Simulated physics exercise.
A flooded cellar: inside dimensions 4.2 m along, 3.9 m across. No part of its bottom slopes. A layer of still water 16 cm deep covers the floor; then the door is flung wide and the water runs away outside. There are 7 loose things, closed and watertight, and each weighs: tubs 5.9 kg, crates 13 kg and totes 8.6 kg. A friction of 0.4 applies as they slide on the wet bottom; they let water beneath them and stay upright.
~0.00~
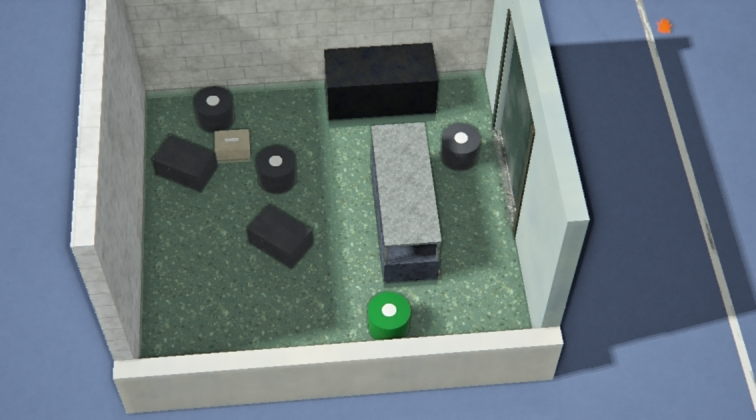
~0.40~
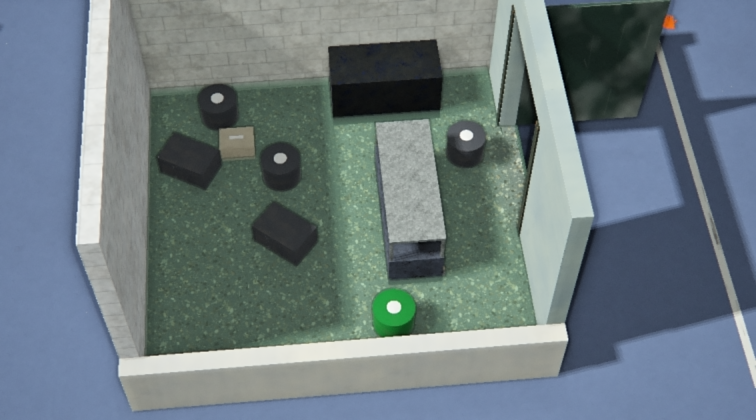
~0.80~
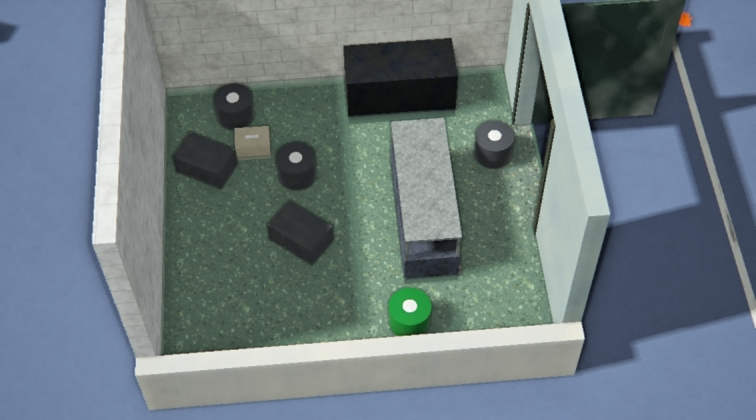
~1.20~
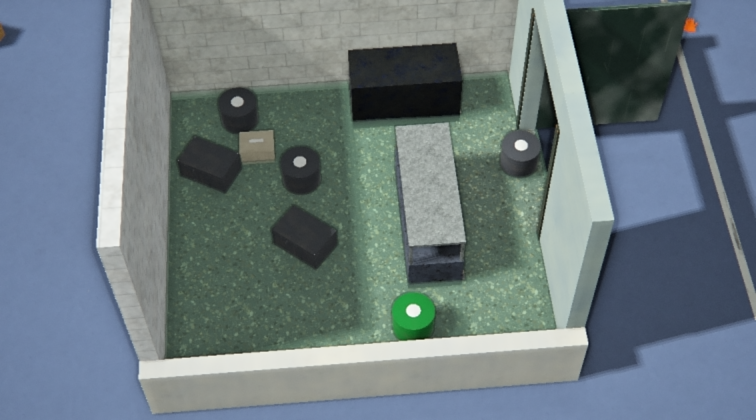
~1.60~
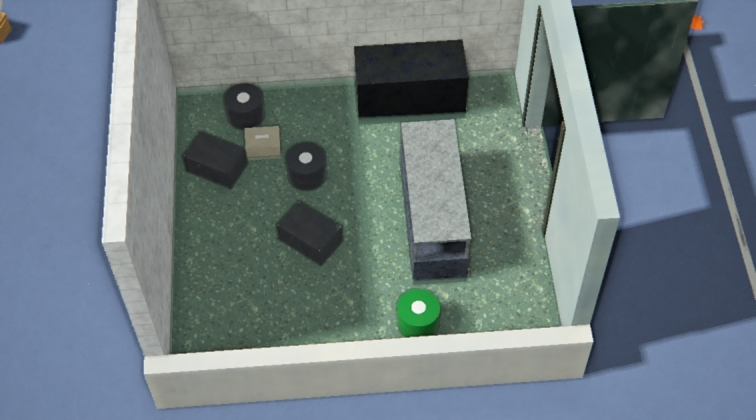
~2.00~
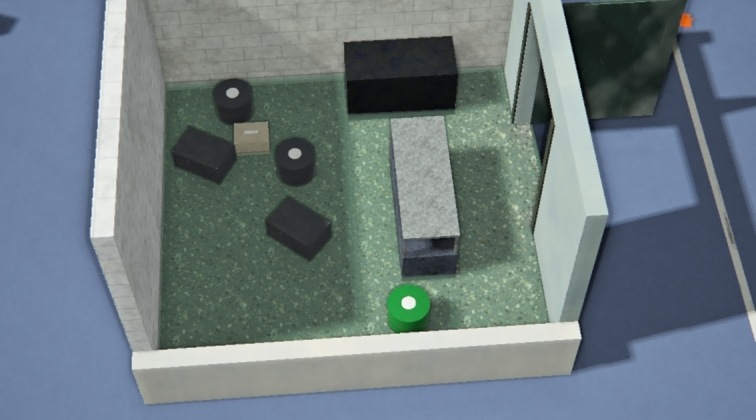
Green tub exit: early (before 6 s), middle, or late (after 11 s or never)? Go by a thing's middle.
Middle.
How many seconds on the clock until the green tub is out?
Exit time: About 8.0 s.
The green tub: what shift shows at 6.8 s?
It has shifted about 150 cm.
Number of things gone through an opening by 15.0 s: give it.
Tally: 3.
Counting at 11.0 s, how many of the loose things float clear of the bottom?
At that moment it comes to 5.
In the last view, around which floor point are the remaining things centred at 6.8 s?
Mean position approx. (328, 178).
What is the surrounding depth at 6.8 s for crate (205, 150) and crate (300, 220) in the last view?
Depths: Near 12 cm, then near 12 cm.
After 3.0 s the green tub is near (424, 303), 0.2 m from its start, afloat; 1 of 7 are out; 6 afloat.
After 6.8 s the green tub is near (517, 215), 1.7 m from its start, afloat; 1 of 7 are out; 6 afloat.
After 11.0 s the green tub has gone out (at 7.8 s); 2 of 7 are out; 5 afloat.
After 15.0 s the green tub has gone out (at 7.8 s); 3 of 7 are out; 4 afloat.
